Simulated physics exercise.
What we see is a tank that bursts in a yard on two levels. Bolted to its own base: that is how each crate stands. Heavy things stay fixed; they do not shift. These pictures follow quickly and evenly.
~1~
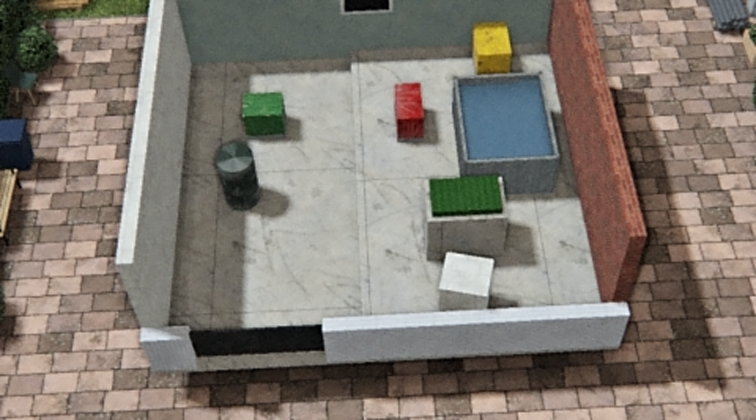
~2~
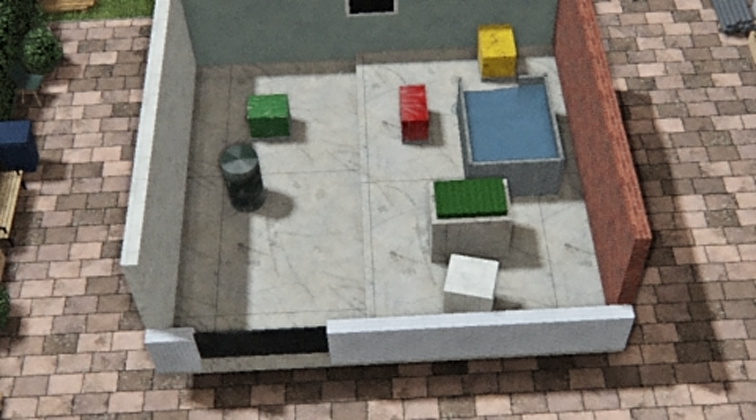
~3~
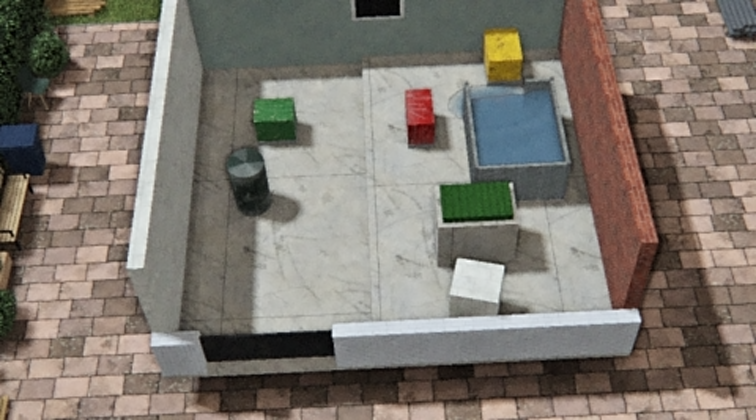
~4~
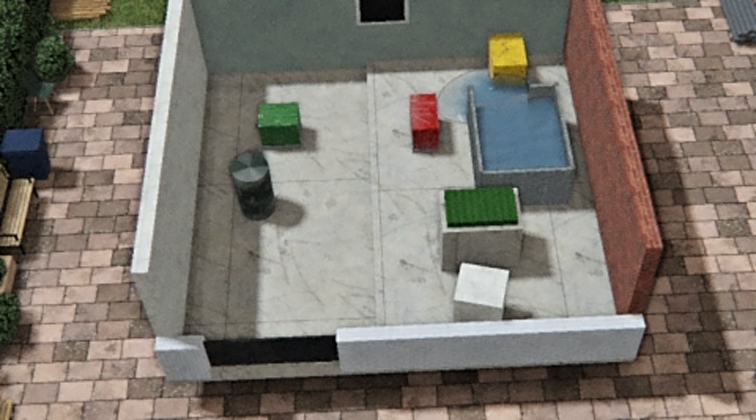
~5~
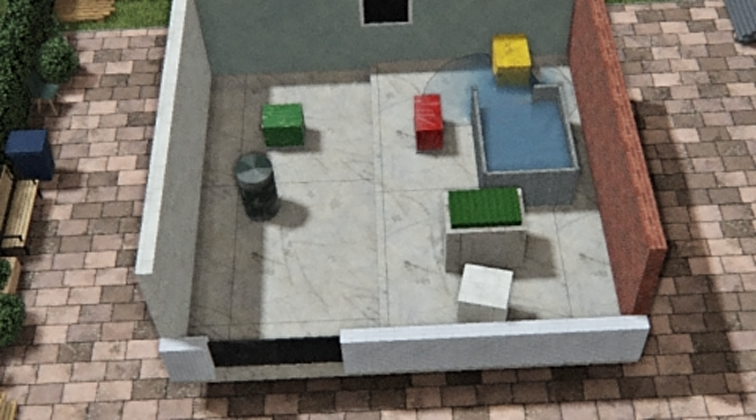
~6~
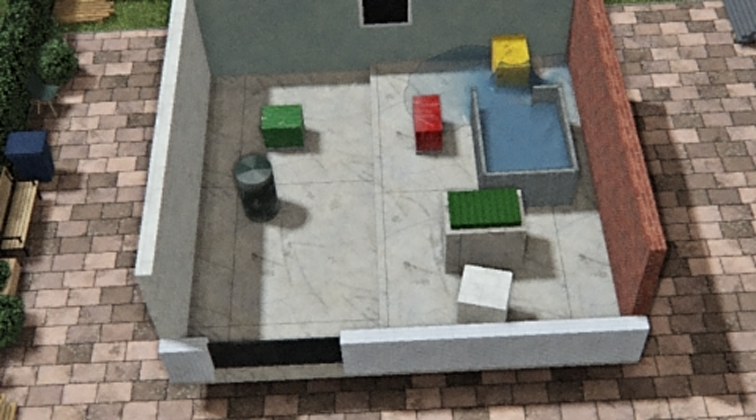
In the video, a water-filled tank stands in a walled yard among coloured crates, a dark barrel and a green-topped block, then water pours from its far side and spreads across the pale floor around the yellow crate.
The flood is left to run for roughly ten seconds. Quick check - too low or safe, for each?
Green crate too low; yellow crate too low; red crate safe.
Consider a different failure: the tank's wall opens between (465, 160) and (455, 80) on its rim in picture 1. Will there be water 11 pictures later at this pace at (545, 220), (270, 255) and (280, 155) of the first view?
Obs. 1: Moisture-free; obs. 2: Sodden; obs. 3: Sodden.
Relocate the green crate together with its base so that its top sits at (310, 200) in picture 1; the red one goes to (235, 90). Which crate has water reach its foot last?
I would point to the green one.
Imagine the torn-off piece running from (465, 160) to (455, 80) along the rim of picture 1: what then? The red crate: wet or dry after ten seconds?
The red crate is reached.
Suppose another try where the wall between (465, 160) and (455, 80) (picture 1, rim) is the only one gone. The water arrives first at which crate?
My pick is the red crate.
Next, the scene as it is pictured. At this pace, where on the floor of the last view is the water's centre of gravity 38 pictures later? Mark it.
Somewhere around (406, 165) in the last view.
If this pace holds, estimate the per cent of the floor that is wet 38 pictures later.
Roughly 75 per cent.
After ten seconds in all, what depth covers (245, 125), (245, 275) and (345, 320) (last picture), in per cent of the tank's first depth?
Estimate: 6, 8, 16 %.
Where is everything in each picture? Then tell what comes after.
In the first picture, the water tank at (504, 119) is whole and still.
In the second picture, water pours out on the water tank's far side and has run to a hidden place.
In the third picture, water pours out on the water tank's far side and has run to a hidden place.
In the fourth picture, the front is at (475, 73), out from the gap on the water tank's far side.
In the fifth picture, the front is at (459, 60), out from the gap on the water tank's far side.
In the sixth picture, water pours out on the water tank's far side and has run to (563, 56).
A moment on, water covers 15 % of the floor; the green crate not reached, the yellow crate water round its plinth, the red crate water round its plinth.
Next, water covers 30 % of the floor; the green crate water round its plinth, the yellow crate water round its plinth, the red crate water round its plinth.
Then, water covers 45 % of the floor; the green crate water round its plinth, the yellow crate water round its plinth, the red crate water round its plinth.
Later, water covers 75 % of the floor; the green crate water round its plinth, the yellow crate water round its plinth, the red crate water round its plinth.
In the end, water covers 85 % of the floor; the green crate was topped, the yellow crate was topped, the red crate stayed above the water.
